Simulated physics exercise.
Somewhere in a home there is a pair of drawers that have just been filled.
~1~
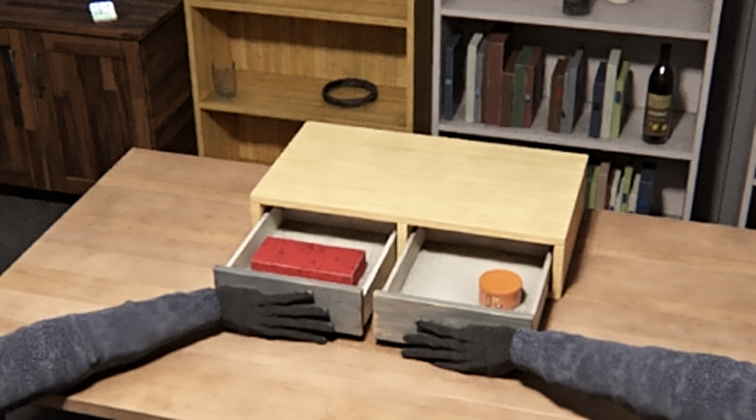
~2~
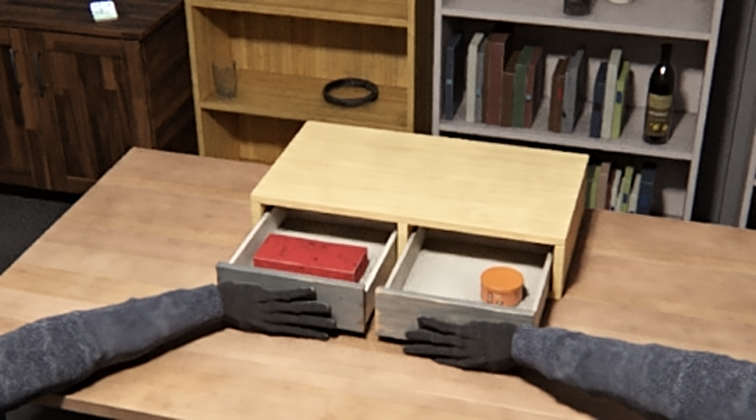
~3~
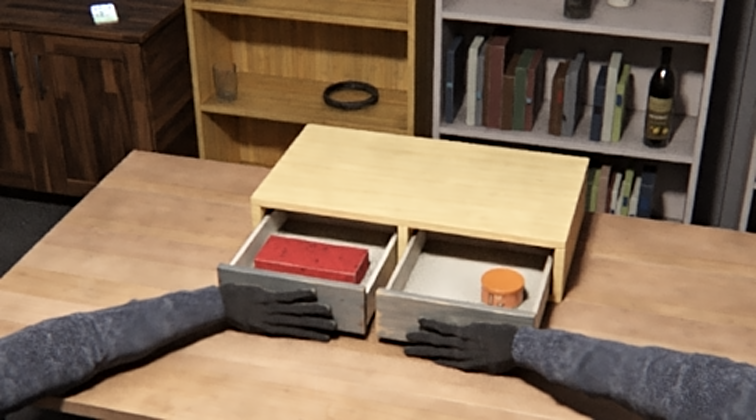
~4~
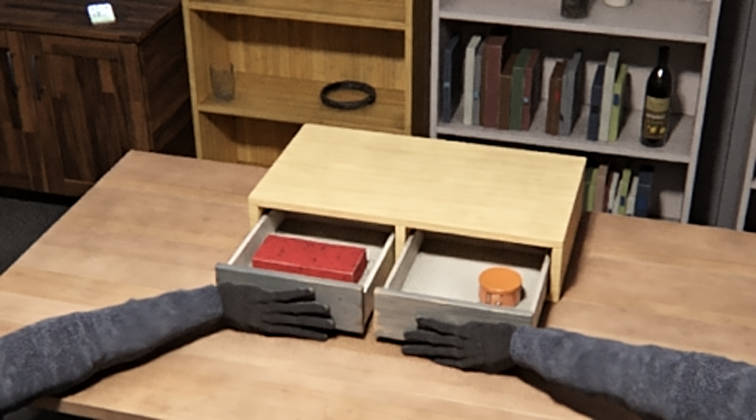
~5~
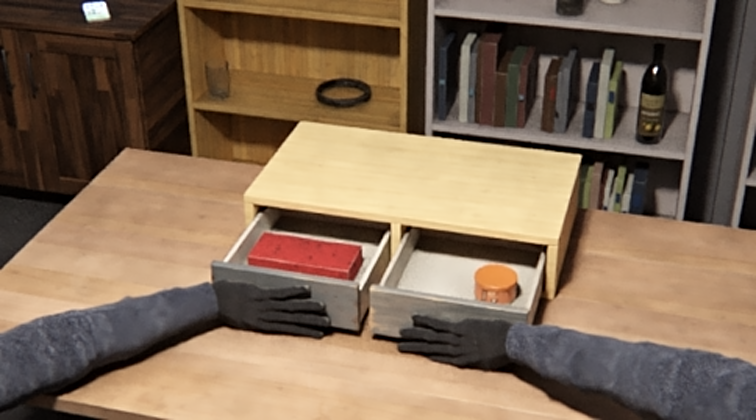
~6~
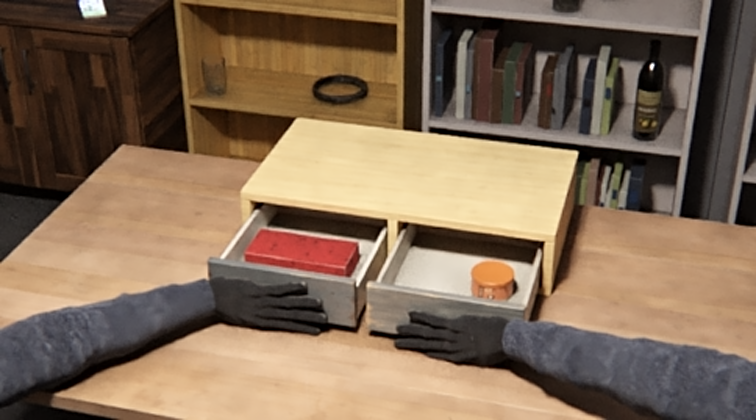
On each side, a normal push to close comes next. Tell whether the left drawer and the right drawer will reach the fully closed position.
Outcome: The left drawer reaches it, the right drawer reaches it.
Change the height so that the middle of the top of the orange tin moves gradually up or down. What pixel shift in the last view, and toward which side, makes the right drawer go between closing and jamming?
Up, by 20 pixels.
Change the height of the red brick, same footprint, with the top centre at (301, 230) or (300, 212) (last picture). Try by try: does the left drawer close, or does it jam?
The drawer fits fully in on the first try and fails to shut on the second.
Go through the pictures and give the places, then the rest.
The first frame shows left drawer (315, 256) wide open; right drawer (470, 279) wide open; red brick (309, 264).
The second frame shows right drawer (472, 276) wide open; orange tin (502, 288).
The third frame shows left drawer (319, 255) wide open; chest (424, 207).
The fourth frame shows right drawer (470, 277) wide open; red brick (310, 262).
The fifth frame shows left drawer (312, 252) wide open; orange tin (496, 286).
The sixth frame shows left drawer (309, 248) wide open; right drawer (463, 271) wide open; chest (414, 200).
Then, 0.44 s past the last view, left drawer starting in; right drawer about half in.
Then, 0.72 s past the last view, left drawer about half in; right drawer nearly in.
Finally, the left drawer closes; the right drawer closes.
